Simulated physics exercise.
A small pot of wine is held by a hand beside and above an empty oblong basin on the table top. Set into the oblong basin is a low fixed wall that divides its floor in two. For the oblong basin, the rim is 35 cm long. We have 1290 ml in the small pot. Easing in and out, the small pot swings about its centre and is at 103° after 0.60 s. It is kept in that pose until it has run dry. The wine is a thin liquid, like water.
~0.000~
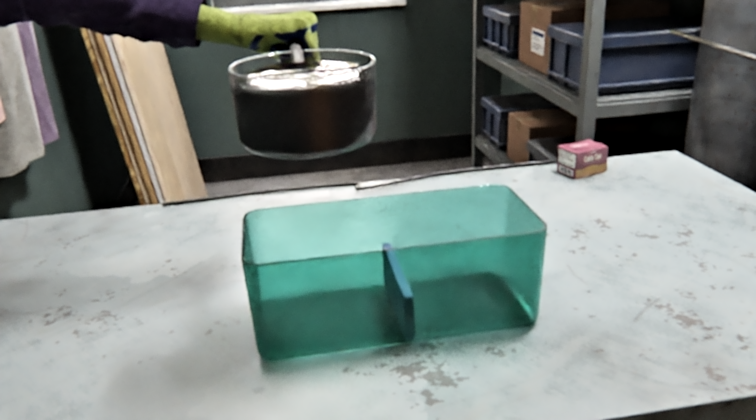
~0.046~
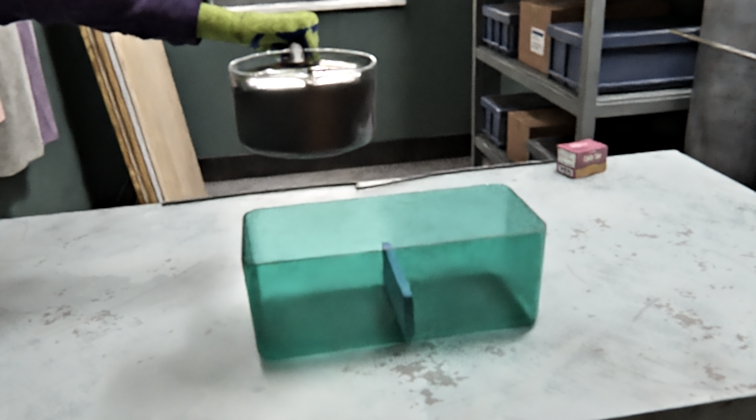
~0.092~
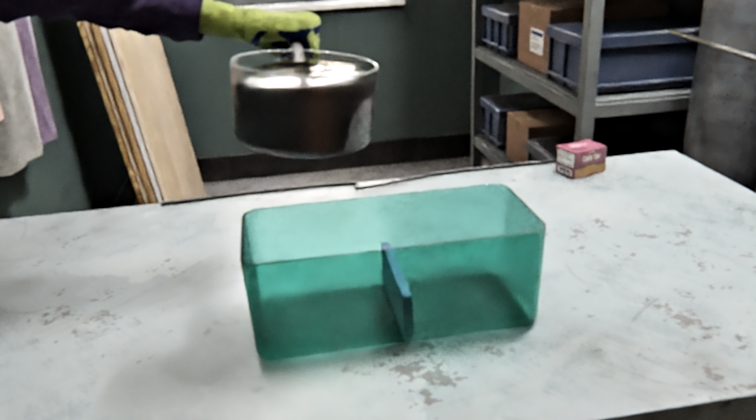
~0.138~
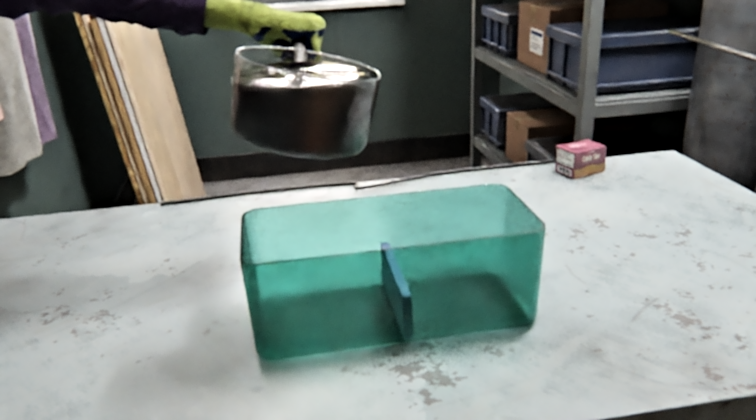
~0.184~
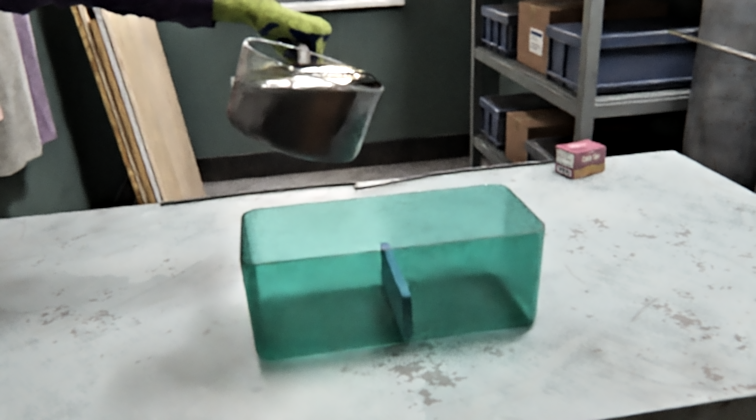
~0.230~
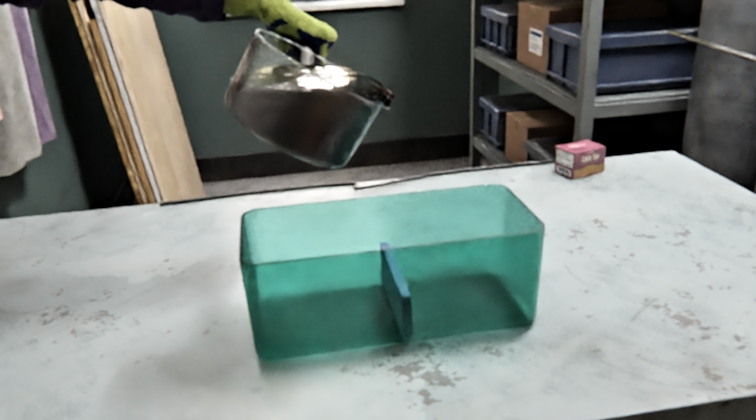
A gloved hand in yellow-green holds a small clear pot of dark wine and tilts it smoothly down to the right, slowly at first, then more steeply, the liquid reaching its right rim. Below sits a translucent teal oblong basin with a blue divider, a small pink box behind it at right. The steady, slightly raised view shows a worn white tabletop in a storeroom with grey shelving and leaning boards.
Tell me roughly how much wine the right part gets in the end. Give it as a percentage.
It gets about 80 per cent.
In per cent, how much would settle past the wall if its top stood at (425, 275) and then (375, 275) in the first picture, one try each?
The first try gives 45 percent and the second 85 percent.
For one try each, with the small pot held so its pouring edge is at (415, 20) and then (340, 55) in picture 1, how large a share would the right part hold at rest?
Try 1: 85 %; try 2: 55 %.
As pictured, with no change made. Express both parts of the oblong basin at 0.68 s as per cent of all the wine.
Near 9 on the left, 72 on the right.
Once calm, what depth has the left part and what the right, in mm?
8 mm left, 44 mm right.
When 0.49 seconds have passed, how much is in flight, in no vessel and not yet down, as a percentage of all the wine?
Near 44 per cent at that time.
By 0.49 s the tilt is 95° and 32 per cent is still to pour, 0 is left of the wall and 25 right of it.
By 0.68 s the tilt is 103° and 7 per cent is still to pour, 9 is left of the wall and 72 right of it.
By 0.88 s the tilt is 103° and 1 per cent is still to pour, 16 is left of the wall and 78 right of it.
By 1.10 s the tilt is 103° and 0 per cent is still to pour, 17 is left of the wall and 79 right of it.
At rest 18 per cent lies left of the wall, 80 right of it and 2 outside.
